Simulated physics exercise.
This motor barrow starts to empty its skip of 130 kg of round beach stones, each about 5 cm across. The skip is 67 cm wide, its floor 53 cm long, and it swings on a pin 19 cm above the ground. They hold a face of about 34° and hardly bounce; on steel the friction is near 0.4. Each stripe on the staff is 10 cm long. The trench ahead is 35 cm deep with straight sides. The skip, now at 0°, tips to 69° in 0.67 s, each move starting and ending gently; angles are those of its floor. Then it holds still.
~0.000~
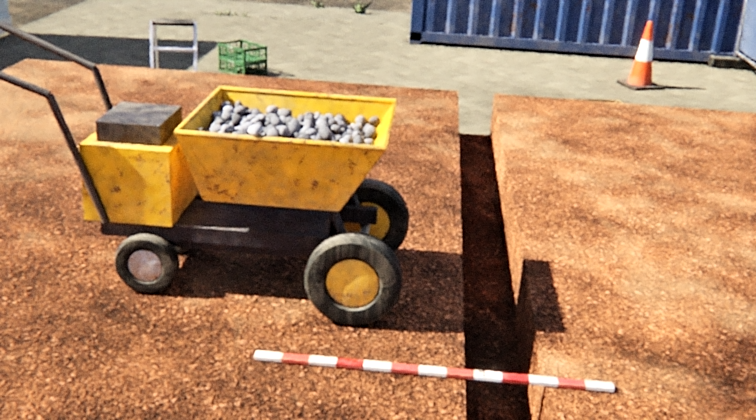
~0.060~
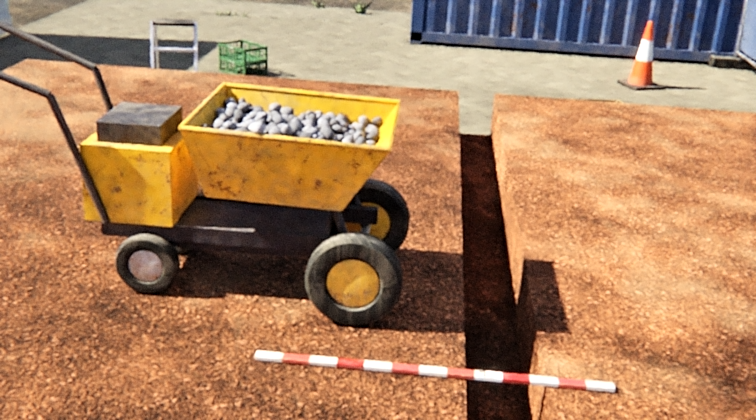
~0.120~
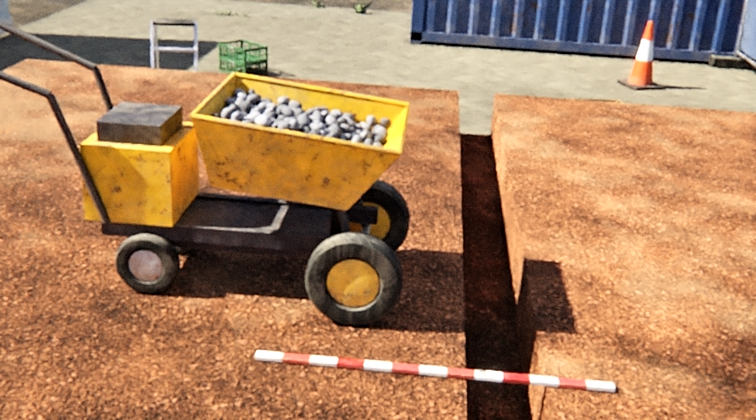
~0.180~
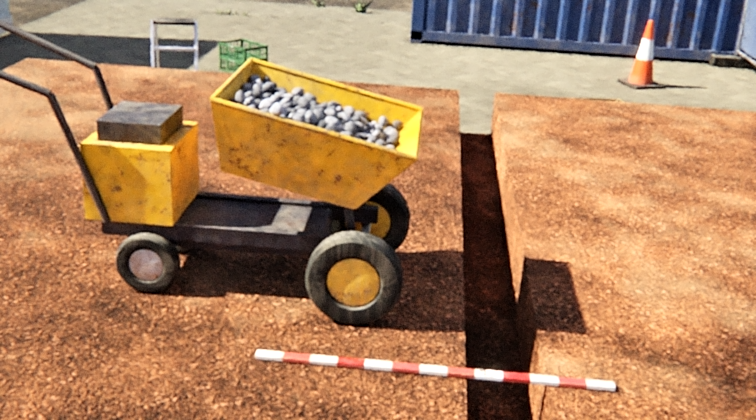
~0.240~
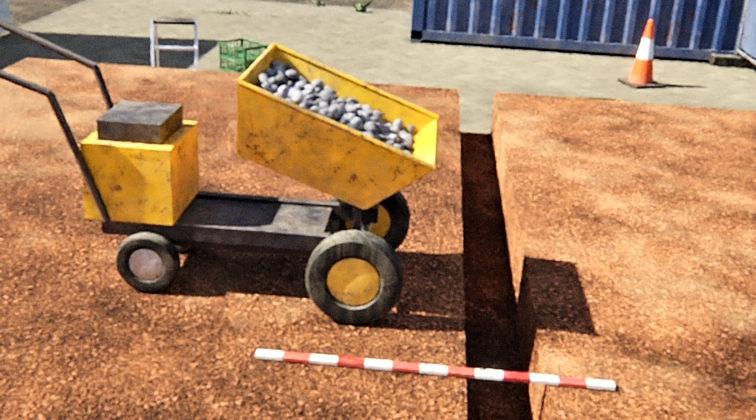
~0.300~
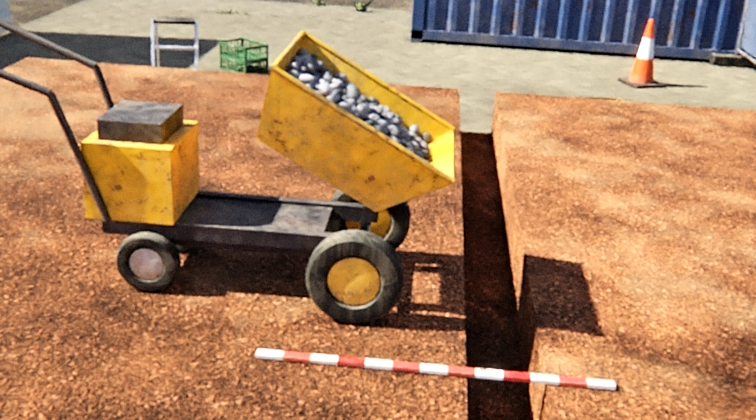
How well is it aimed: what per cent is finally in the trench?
About 37 per cent.
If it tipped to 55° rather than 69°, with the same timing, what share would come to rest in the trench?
Then about 20 per cent.
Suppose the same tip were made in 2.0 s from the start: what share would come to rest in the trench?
It would be near 60 per cent.
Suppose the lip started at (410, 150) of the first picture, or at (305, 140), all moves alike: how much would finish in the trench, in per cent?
First some 25, then 75 per cent.
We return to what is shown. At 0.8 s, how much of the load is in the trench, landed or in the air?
Some 10 per cent.
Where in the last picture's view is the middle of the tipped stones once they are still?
Around (575, 299).
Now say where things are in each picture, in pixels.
In the first frame, the skip is at 0°, its lip at (385, 149); the top of the load is at (293, 120).
In the second frame, the skip is at 2°, its lip at (389, 150); the top of the load is at (265, 115); the stones move at 0.4 m/s on average.
In the third frame, the skip is at 6°, its lip at (400, 153); the top of the load is at (251, 103); the stones move at 0.8 m/s on average.
In the fourth frame, the skip is at 12°, its lip at (416, 159); the top of the load is at (262, 89); the stones move at 1.1 m/s on average.
The fifth frame shows lip at (435, 168), floor tilted 20°, highest stones at (276, 75); the stones move at 1.4 m/s on average.
In the sixth frame, the skip is at 29°, its lip at (454, 182); the top of the load is at (301, 62); the stones move at 1.5 m/s on average.
After 0.5 s the floor is at 58°; 100 % in the skip; the foremost stones are at (479, 209).
After 0.8 s the floor is at 69°; 66 % in the skip, 12 % in the trench, 22 % past the trench; the foremost stones are at (593, 295).
After 1.1 s the floor is at 69°; 23 % in the skip, 13 % in the trench, 64 % past the trench; the foremost stones are past the picture's edge.
After 3.1 s the floor is at 69°; 0 % in the skip, 37 % in the trench, 63 % past the trench; the foremost stones are past the picture's edge.
